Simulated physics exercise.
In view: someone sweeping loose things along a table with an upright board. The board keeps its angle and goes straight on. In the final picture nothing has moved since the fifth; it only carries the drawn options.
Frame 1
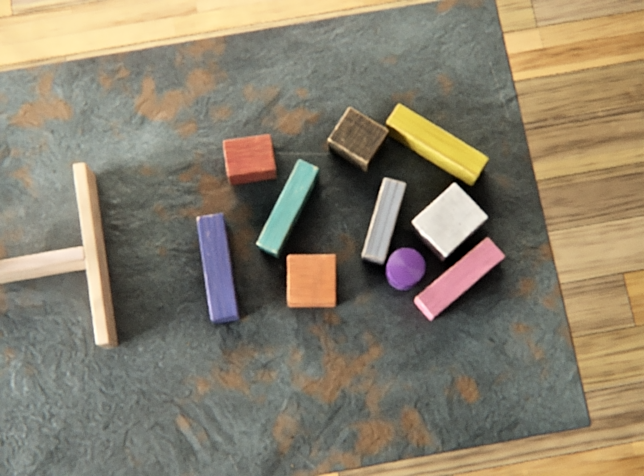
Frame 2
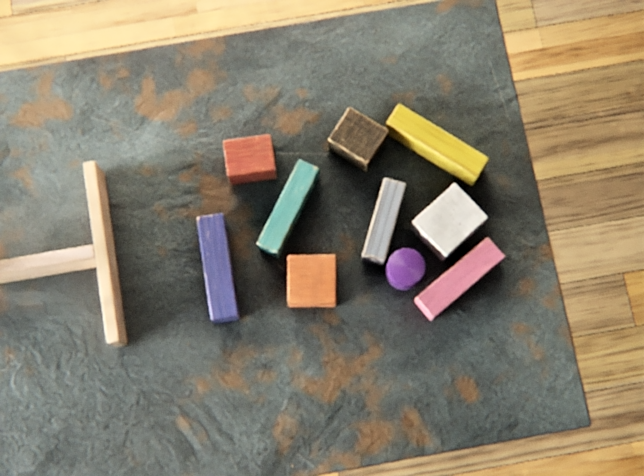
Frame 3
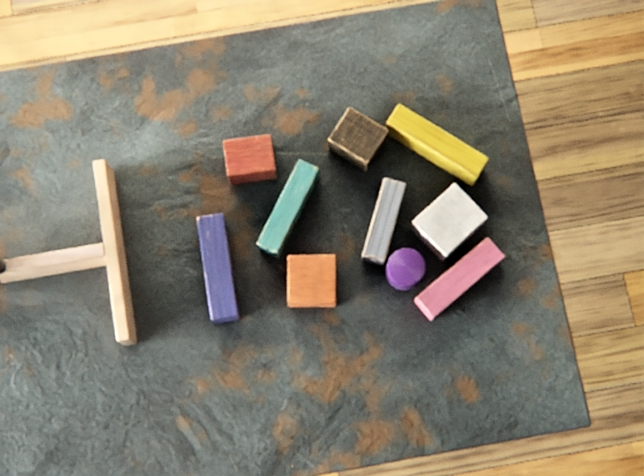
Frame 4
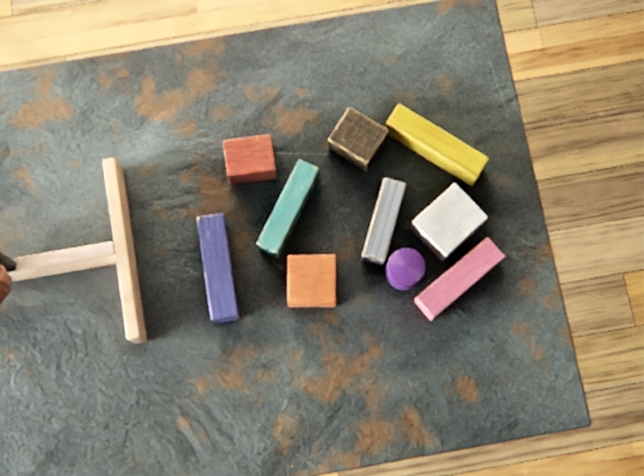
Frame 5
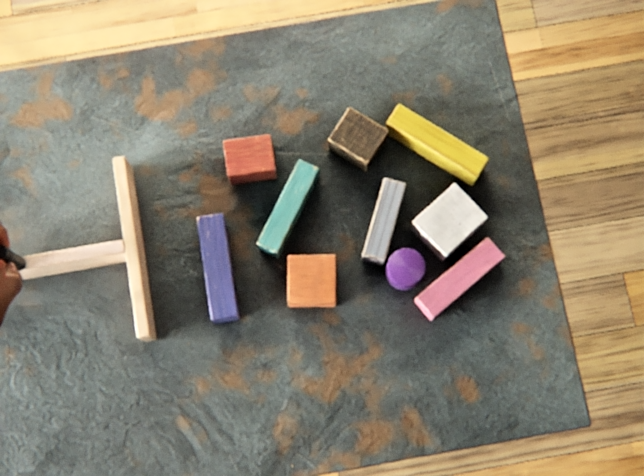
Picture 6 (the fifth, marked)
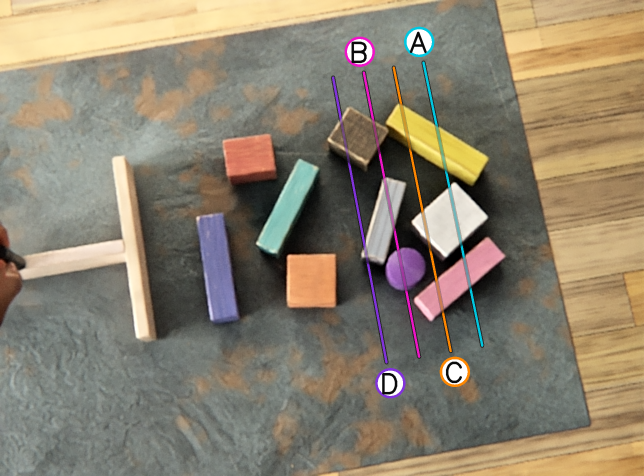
In this clip, a T-shaped wooden board slides slowly right across a dark slate-like surface toward a blue bar and other scattered coloured blocks, which stay still, while a hand gripping its handle comes into view at the left.
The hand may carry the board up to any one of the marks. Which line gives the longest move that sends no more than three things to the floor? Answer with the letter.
A is the last line within the limit.
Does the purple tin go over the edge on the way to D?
By then, no.
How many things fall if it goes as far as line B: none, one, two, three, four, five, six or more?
By then, none.
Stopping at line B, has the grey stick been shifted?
By then, yes.
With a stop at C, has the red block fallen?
No.
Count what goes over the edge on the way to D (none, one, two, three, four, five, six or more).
By then, none.
On the marked copy, A at (452, 200); B at (391, 210); C at (421, 205); D at (359, 216).
With A. Early on, board (247, 225); red block (267, 157); turquoise bar (302, 208).
Further on, board (362, 206); white block (494, 213); yellow stick (468, 127).
At the end, board (452, 190); yellow stick over the edge; white block over the edge; three fallen.
As for the rest, B is within the limit but short; C is within the limit but short; D is within the limit but short.
